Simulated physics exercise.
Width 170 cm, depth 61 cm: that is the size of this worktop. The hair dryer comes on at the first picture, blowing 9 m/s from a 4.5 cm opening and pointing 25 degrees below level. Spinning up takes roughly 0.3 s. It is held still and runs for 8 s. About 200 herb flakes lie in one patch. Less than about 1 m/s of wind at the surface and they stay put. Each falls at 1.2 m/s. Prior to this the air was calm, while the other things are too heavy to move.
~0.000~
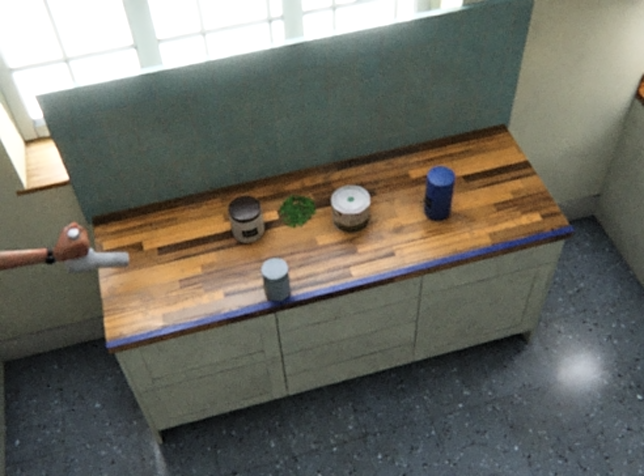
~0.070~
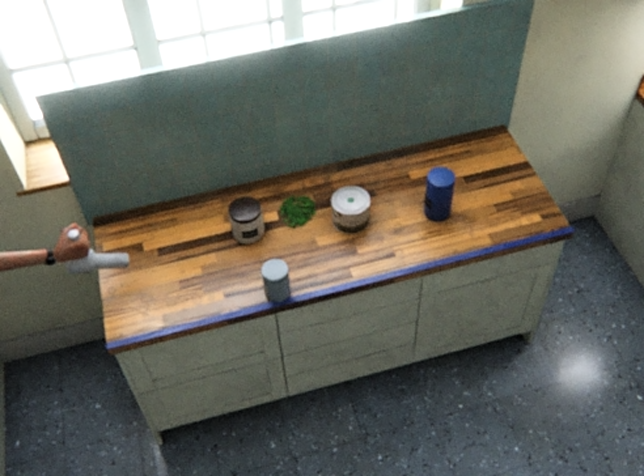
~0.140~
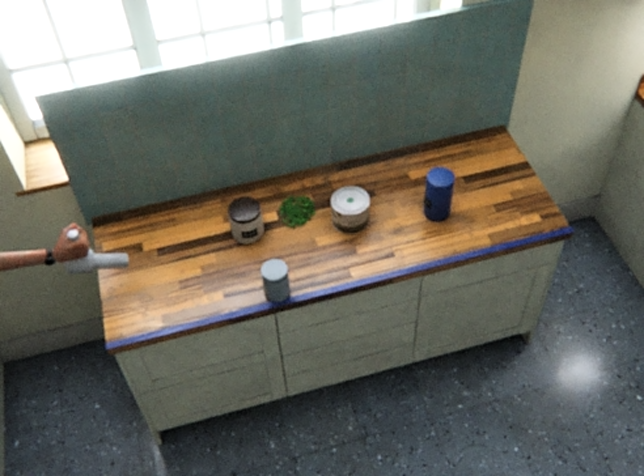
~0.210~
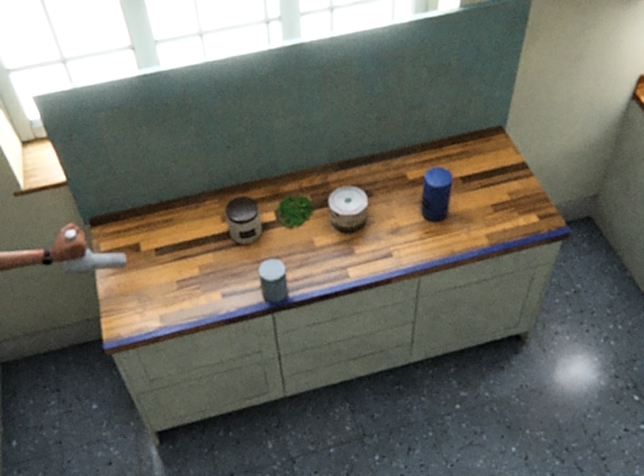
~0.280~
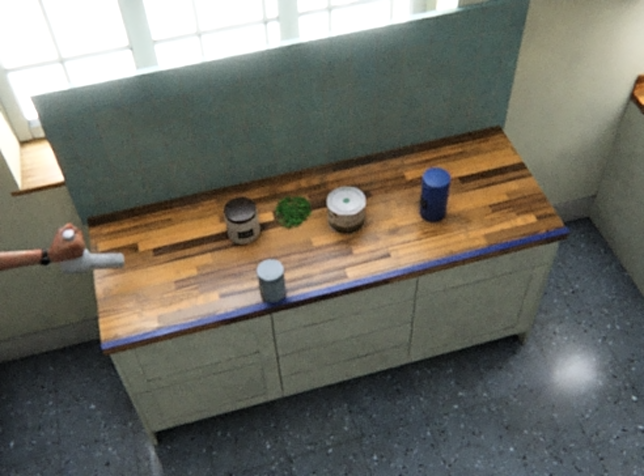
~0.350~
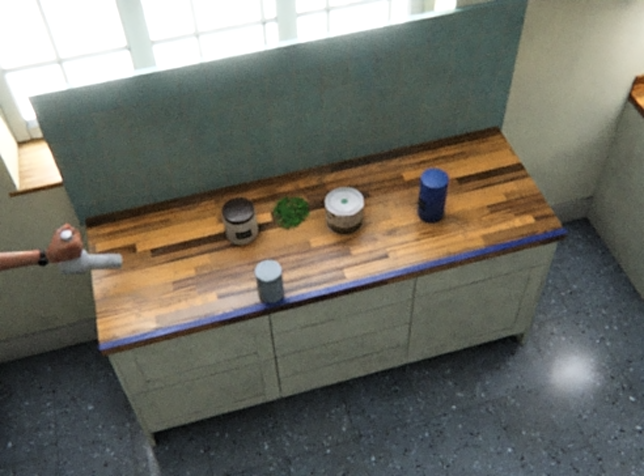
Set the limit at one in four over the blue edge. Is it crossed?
No, that many or fewer.
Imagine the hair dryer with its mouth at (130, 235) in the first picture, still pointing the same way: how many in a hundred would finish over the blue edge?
In that case roughly 0 percent.
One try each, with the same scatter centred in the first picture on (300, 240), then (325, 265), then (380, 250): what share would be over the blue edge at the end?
Roughly 20 %, then 70 %, then 60 %.
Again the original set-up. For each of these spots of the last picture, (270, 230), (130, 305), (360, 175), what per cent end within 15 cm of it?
Estimates in listed order: 50 %; 0 %; 15 %.
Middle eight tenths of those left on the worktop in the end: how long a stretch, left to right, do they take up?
Around 30 cm.
After 1.6 s, 75 % are on the move or not yet settled, 0 % are over the blue edge; the middle of those still in play is near (292, 210).
After 2.6 s, 69 % are on the move or not yet settled, 0 % are over the blue edge; the middle of those still in play is near (295, 208).
After 4.4 s, 64 % are on the move or not yet settled, 0 % are over the blue edge; the middle of those still in play is near (295, 208).
After 8.0 s, at the end, 0 % are over the blue edge; the middle of those still in play is near (298, 206).
